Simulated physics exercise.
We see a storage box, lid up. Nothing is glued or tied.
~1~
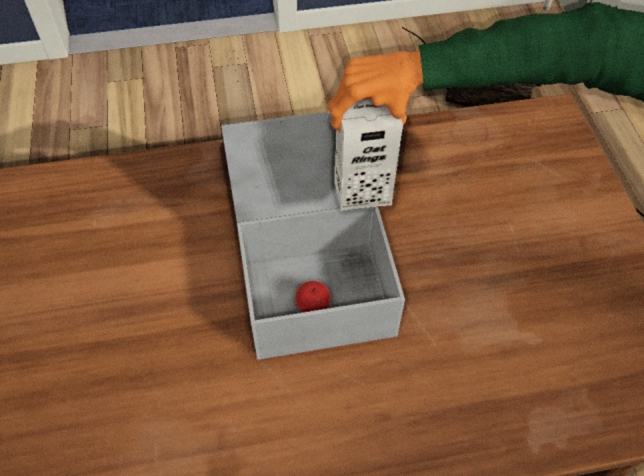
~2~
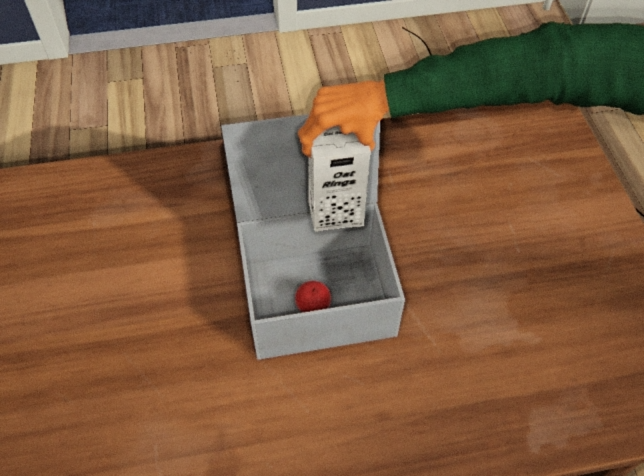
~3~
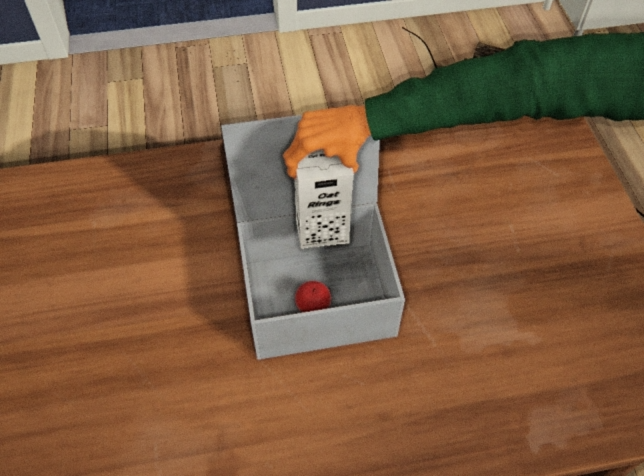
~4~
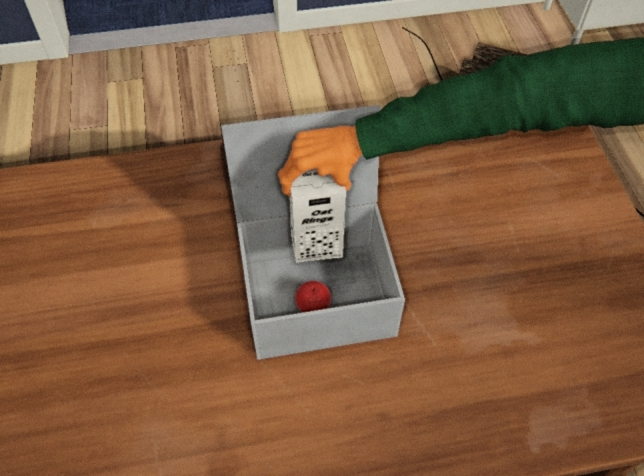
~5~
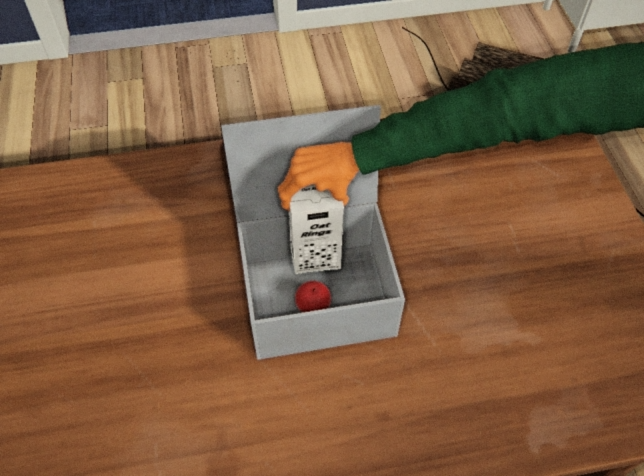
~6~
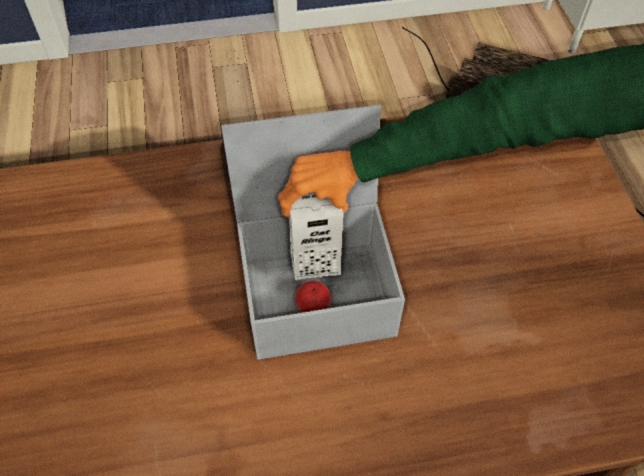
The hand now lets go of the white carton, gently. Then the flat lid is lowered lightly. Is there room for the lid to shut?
Here the lid is held up.
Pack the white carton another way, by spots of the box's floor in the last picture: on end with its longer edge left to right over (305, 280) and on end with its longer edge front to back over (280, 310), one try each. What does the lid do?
First try: It will not close; second try: It will not close.
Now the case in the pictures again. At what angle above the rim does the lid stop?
Some 6° above the rim.
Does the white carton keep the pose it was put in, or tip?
It tips.
Then, 1.00 s after the last picture, lid starting down; white carton slid about its own width near (305, 247); red apple rolled a little.
Then, 1.90 s after the last picture, lid 47° above the rim; white carton tipped 13° from how it was near (307, 256); red apple rolled a little.
Then, 2.80 s after the last picture, lid 16° above the rim; white carton tipped 45° from how it was near (310, 279); red apple rolled about its own width.
At rest, lid 5° above the rim; tipped over in the box, white carton; moved from the start, red apple. Seen from the same camera at the end, white carton near (314, 277).
